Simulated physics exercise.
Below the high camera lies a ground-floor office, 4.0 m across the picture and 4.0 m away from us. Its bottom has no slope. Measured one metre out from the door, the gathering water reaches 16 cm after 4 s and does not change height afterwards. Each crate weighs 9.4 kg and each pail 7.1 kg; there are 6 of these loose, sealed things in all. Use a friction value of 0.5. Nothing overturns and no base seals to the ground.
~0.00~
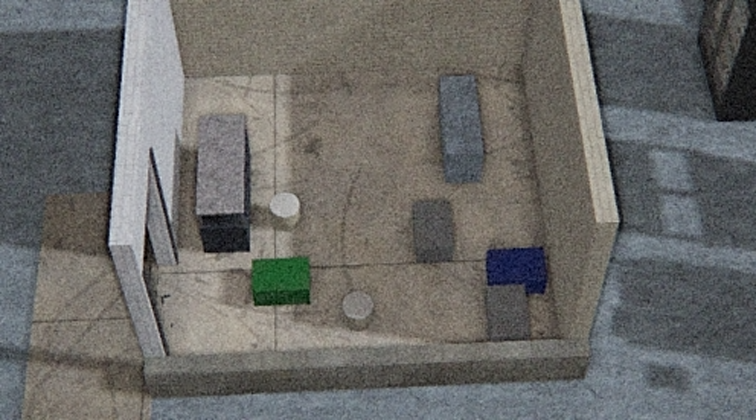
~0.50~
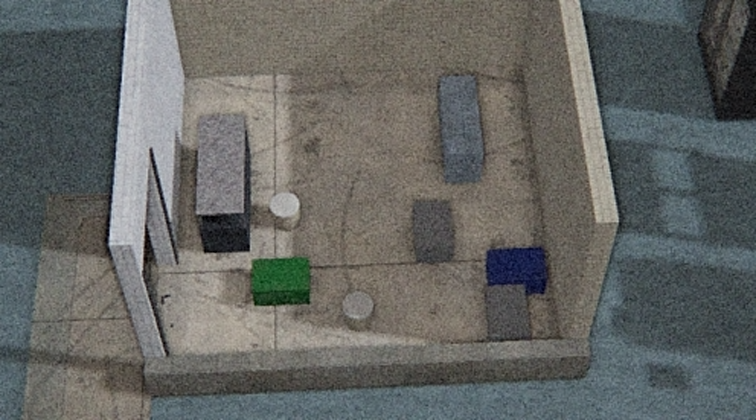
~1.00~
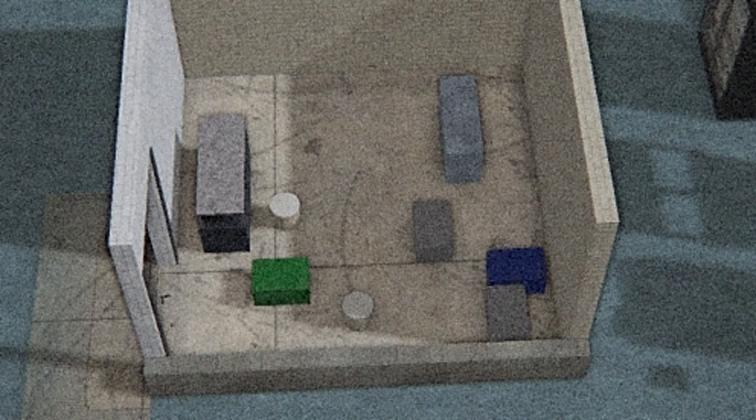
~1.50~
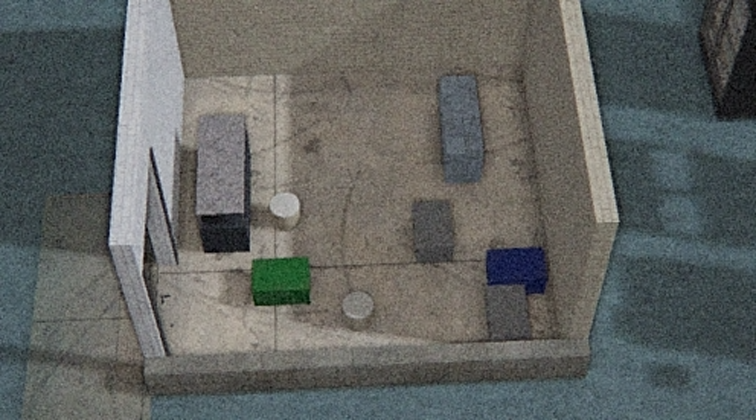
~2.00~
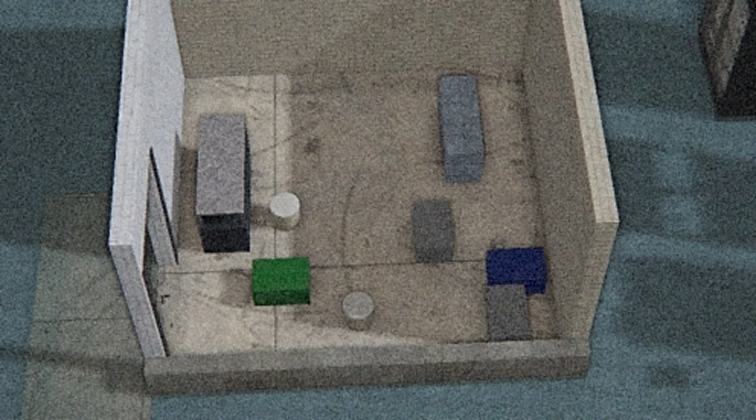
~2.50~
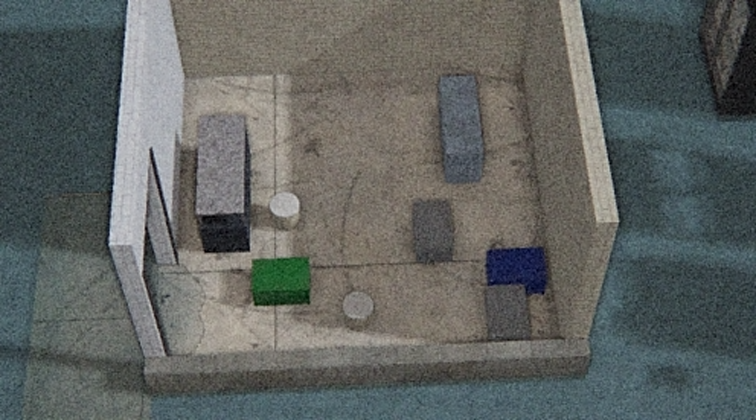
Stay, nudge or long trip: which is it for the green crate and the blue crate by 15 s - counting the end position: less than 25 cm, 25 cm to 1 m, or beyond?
Green crate goes a long way; blue crate goes a long way.
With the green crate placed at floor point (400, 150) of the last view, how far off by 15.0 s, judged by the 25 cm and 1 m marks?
Answer: It covers a big distance.
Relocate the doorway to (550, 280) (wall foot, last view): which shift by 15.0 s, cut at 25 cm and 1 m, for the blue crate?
Then the blue crate is swept a long way.
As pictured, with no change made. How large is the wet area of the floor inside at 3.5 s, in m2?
The covered patch comes to about 1.5 m2.
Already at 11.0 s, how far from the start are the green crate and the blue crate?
250 and 200 cm, roughly.
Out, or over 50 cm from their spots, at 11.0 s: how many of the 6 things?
I make it 5 by then.
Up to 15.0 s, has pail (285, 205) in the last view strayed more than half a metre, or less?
The shift stays smaller.
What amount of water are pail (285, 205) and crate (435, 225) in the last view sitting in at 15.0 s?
Some 4 cm at the first, some 12 cm at the second.
After 3.5 s the green crate is near (280, 274), 0.0 m from its start, aground; the blue crate is near (517, 264), 0.0 m from its start, aground; 0 afloat.
After 6.8 s the green crate is near (419, 212), 1.7 m from its start, afloat; the blue crate is near (524, 256), 0.1 m from its start, aground; 2 afloat.
After 11.0 s the green crate is near (397, 121), 2.4 m from its start, afloat; the blue crate is near (504, 98), 2.2 m from its start, afloat; 5 afloat.
After 15.0 s the green crate is near (209, 71), 2.9 m from its start, afloat; the blue crate is near (504, 97), 2.2 m from its start, afloat; 5 afloat.
